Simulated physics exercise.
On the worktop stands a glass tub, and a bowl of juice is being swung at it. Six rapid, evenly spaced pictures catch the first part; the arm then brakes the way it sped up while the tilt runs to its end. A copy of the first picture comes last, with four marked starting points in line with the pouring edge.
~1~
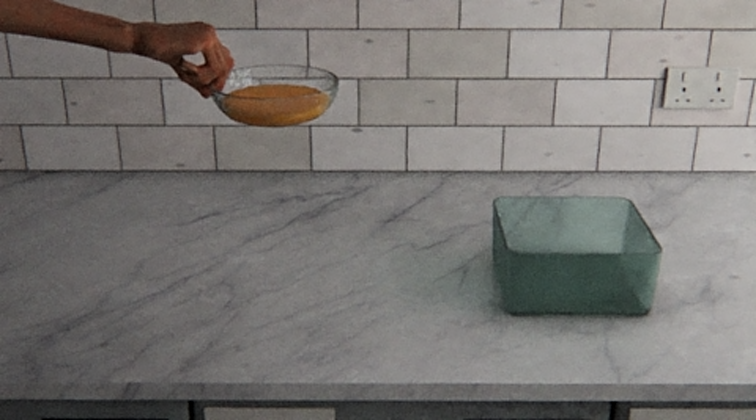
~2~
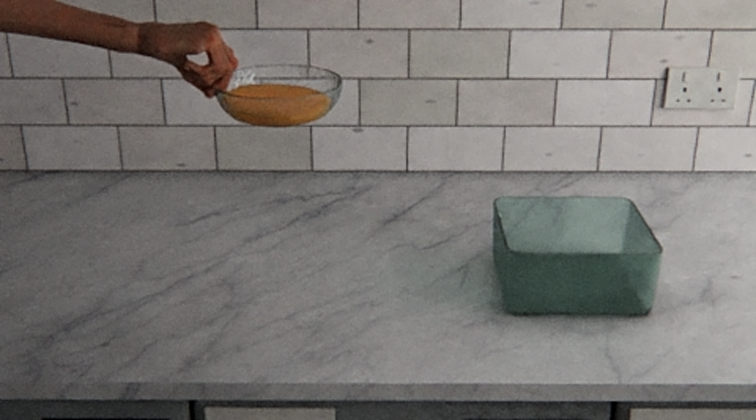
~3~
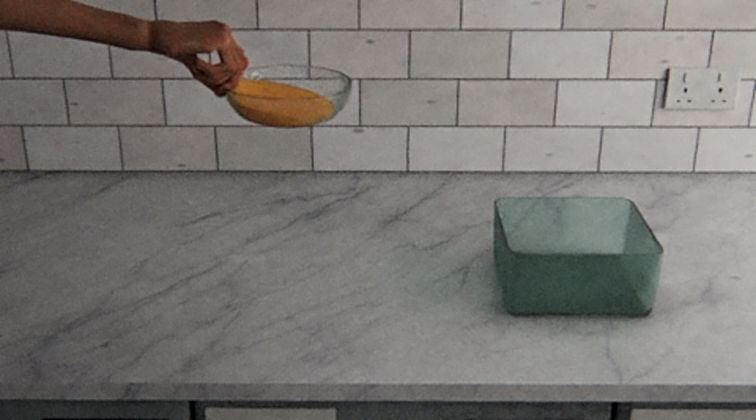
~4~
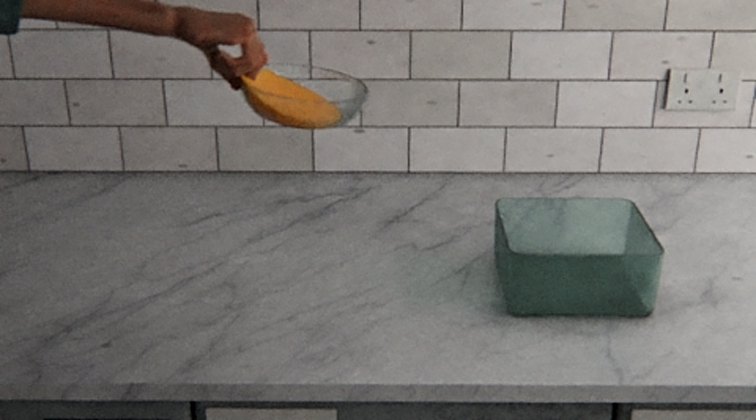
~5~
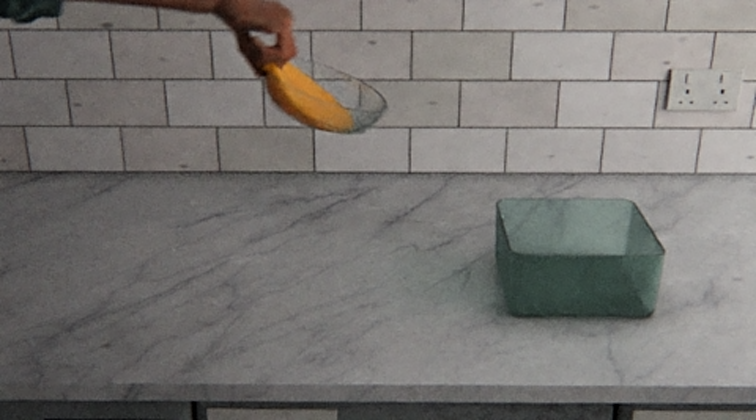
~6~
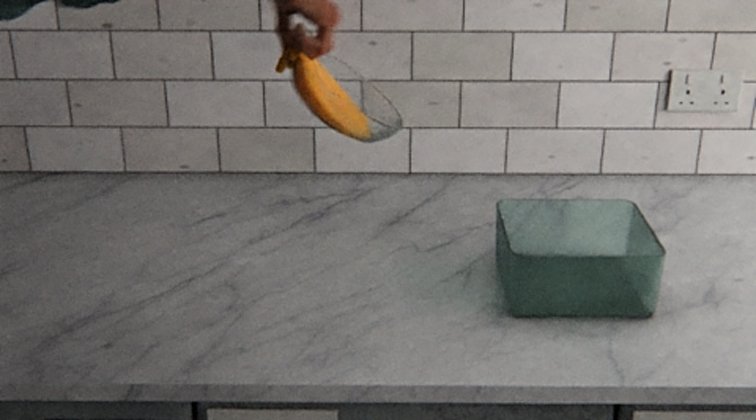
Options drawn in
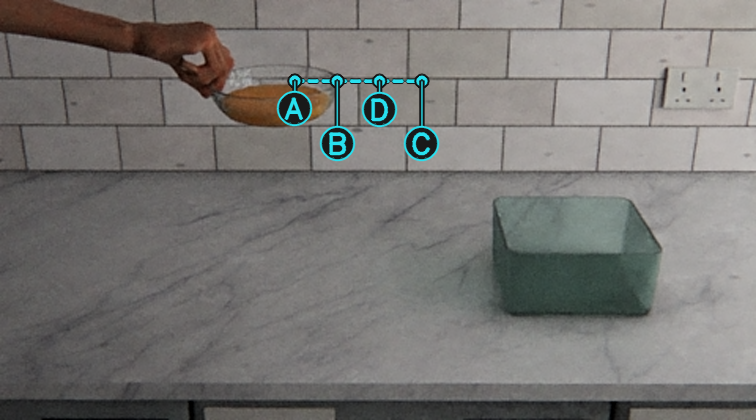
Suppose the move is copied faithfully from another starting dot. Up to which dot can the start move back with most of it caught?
Use dot D.
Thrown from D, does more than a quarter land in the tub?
Yes, it does.
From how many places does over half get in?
Two.
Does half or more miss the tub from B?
Yes, it does.
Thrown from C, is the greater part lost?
No, not at all.
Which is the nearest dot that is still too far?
Dot B.
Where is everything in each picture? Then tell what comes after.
In the first frame, upright, lip at (336, 81); tub from (504, 312) to (651, 312); nothing has left yet.
In the second frame, upright, lip at (340, 81); nothing has left yet.
In the third frame, upright, lip at (350, 82); nothing has left yet.
In the fourth frame, tipped about 8°, lip at (366, 90); nothing has left yet.
In the fifth frame, tipped about 20°, lip at (385, 104); juice is over the rim, down to (262, 68).
In the sixth frame, tipped about 36°, lip at (401, 121); juice is over the rim, down to (290, 70).
On the marked copy, A at (294, 80); B at (337, 81); C at (421, 81); D at (379, 81).
With A, about 6 % lands in the tub, 92 % falls short.
With B, about 31 % lands in the tub, 61 % falls short and 8 % goes beside or beyond.
With C, about 84 % lands in the tub, 10 % falls short and 6 % goes beside or beyond.
With D, about 70 % lands in the tub, 22 % falls short and 8 % goes beside or beyond.
